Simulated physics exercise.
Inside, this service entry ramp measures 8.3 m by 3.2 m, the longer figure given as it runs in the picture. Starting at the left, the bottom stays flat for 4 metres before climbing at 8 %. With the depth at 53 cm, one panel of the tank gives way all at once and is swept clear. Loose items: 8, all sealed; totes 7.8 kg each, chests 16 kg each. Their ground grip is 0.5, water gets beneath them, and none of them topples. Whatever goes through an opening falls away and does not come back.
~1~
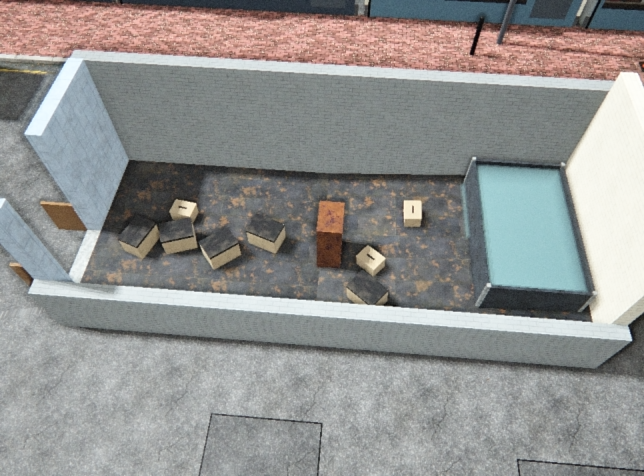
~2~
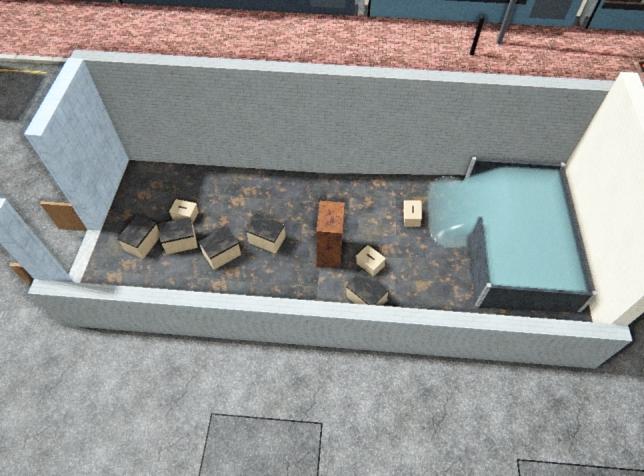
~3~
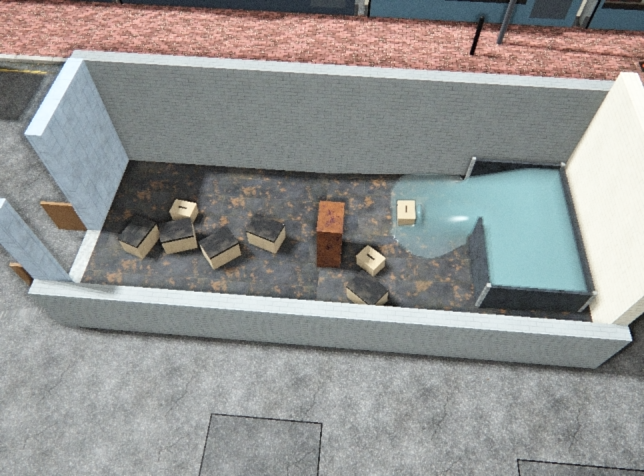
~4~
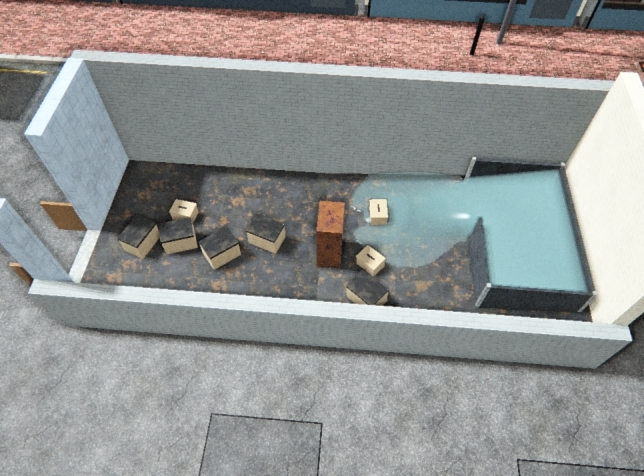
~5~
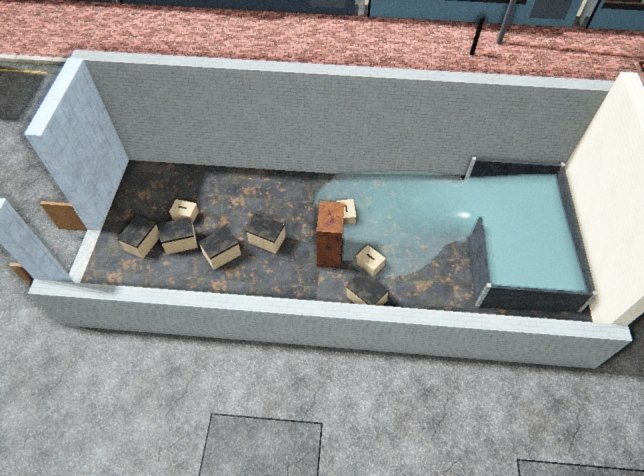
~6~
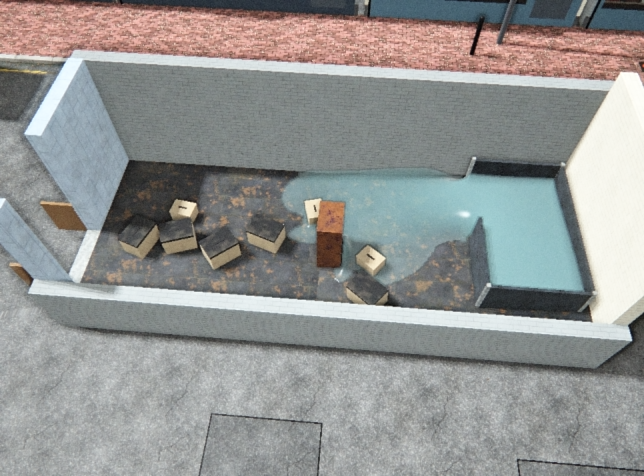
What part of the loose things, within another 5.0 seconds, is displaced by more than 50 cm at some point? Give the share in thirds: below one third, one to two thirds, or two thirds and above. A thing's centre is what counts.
That portion ends in the middle third.
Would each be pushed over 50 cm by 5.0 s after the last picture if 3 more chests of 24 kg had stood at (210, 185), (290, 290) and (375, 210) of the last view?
In order: Greater, smaller and greater.
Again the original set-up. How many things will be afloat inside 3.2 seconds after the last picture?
At that moment 3.
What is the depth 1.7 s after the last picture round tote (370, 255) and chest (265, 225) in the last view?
About 4 and 4 cm.
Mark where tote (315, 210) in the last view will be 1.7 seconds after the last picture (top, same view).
(115, 196), roughly.
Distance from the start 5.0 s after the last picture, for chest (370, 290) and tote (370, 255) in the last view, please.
Going in order, that's 0 cm then 5 cm.
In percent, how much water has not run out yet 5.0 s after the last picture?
About 84 in a hundred parts of the water.
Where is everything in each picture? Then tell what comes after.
In the first frame, a tote at (414, 210) rests on the ground; a tote at (372, 257), on the bottom; 3.7 m2 under water; 0 of 8 have shifted.
In the second frame, a tote at (414, 210), on the bottom; a tote at (372, 257) rests on the ground; 4.6 m2 under water; 0 of 8 have shifted.
In the third frame, a tote at (408, 210), on the bottom, 11 cm from its start; a tote at (372, 257) rests on the ground; water covers 5.8 m2; 1 of 8 have shifted.
In the fourth frame, a tote at (379, 208), on the bottom, 61 cm from its start; a tote at (372, 257) rests on the ground; water covers 7.2 m2; 1 of 8 have shifted.
In the fifth frame, a tote at (347, 209) rests on the ground, 117 cm from its start; a tote at (372, 257), on the bottom; water covers 8.4 m2; 1 of 8 have shifted.
In the sixth frame, a tote at (315, 208) rests on the ground, 176 cm from its start; a tote at (372, 257), on the bottom; 9.6 m2 under water; 1 of 8 have shifted.
Then, 0.4 s after the last picture 1 of 8 are over 50 cm from their spots; 0 afloat.
Then, 1.7 s after the last picture 2 of 8 are over 50 cm from their spots; 1 afloat.
Then, 3.2 s after the last picture 4 of 8 are over 50 cm from their spots; 3 afloat.
Then, 5.0 s after the last picture 3 of 8 are over 50 cm from their spots, and 4 have been at some point; 4 afloat.
